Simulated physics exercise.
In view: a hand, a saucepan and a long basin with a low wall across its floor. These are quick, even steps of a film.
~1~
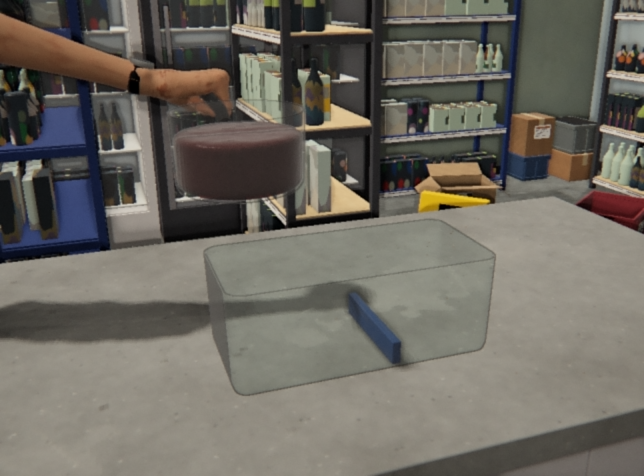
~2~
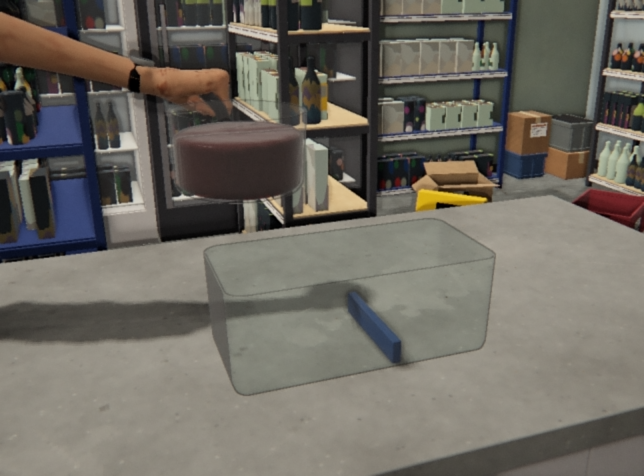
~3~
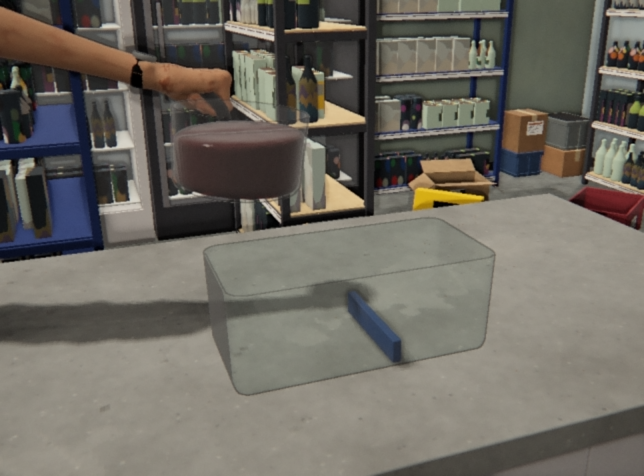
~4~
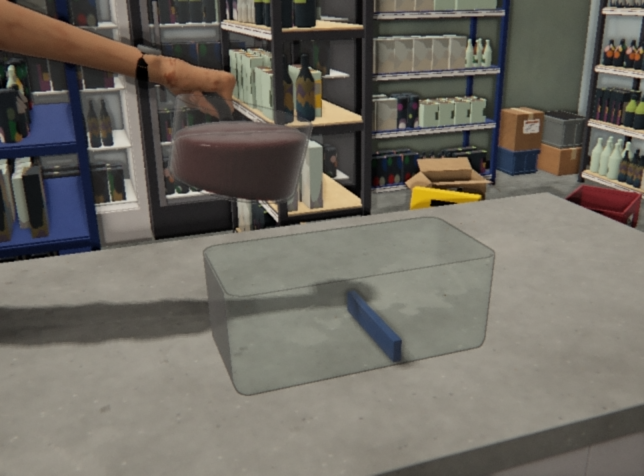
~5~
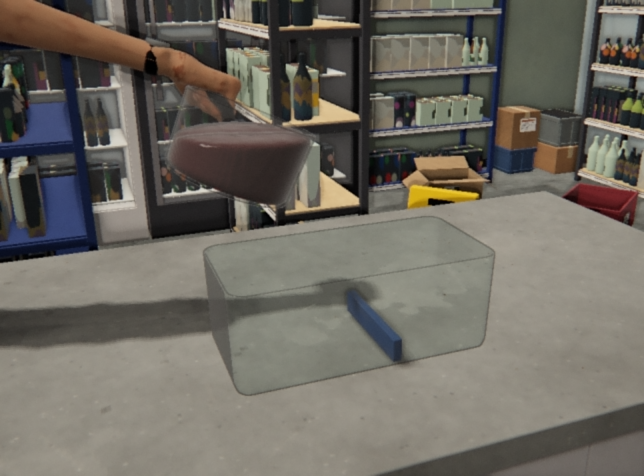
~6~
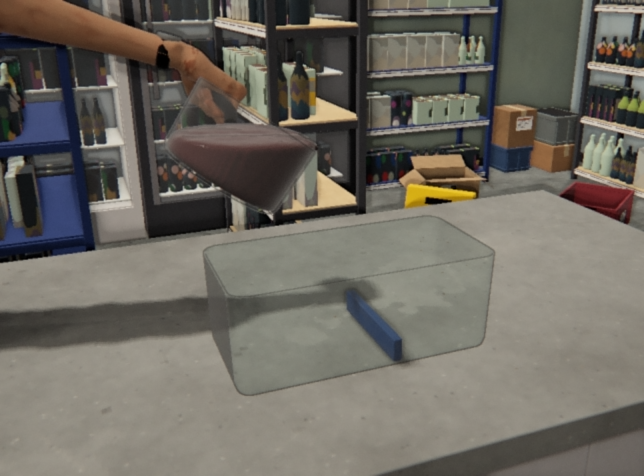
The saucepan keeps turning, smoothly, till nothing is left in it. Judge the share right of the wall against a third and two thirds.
It comes to not even a third.
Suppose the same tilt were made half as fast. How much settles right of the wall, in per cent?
Some 35 per cent.
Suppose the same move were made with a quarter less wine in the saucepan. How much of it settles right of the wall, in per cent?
Close to 15 per cent.
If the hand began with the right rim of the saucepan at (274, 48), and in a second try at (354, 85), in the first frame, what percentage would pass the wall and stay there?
About 20 and 50 per cent.
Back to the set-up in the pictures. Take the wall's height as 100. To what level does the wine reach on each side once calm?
The left part 70 per cent, the right part 40.
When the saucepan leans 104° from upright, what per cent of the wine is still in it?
Near 25 %.
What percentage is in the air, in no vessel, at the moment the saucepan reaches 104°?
Close to 40 per cent.
A moment on, the saucepan is tipped right over and 25 per cent is still to pour, 31 is left of the wall and 4 right of it.
Next, the saucepan is tipped right over and 3 per cent is still to pour, 73 is left of the wall and 16 right of it.
Then the saucepan is tipped right over and 0 per cent is still to pour, 74 is left of the wall and 22 right of it.
Later the saucepan is tipped right over and 0 per cent is still to pour, 72 is left of the wall and 24 right of it.
At rest 71 per cent lies left of the wall, 25 right of it and 3 outside.
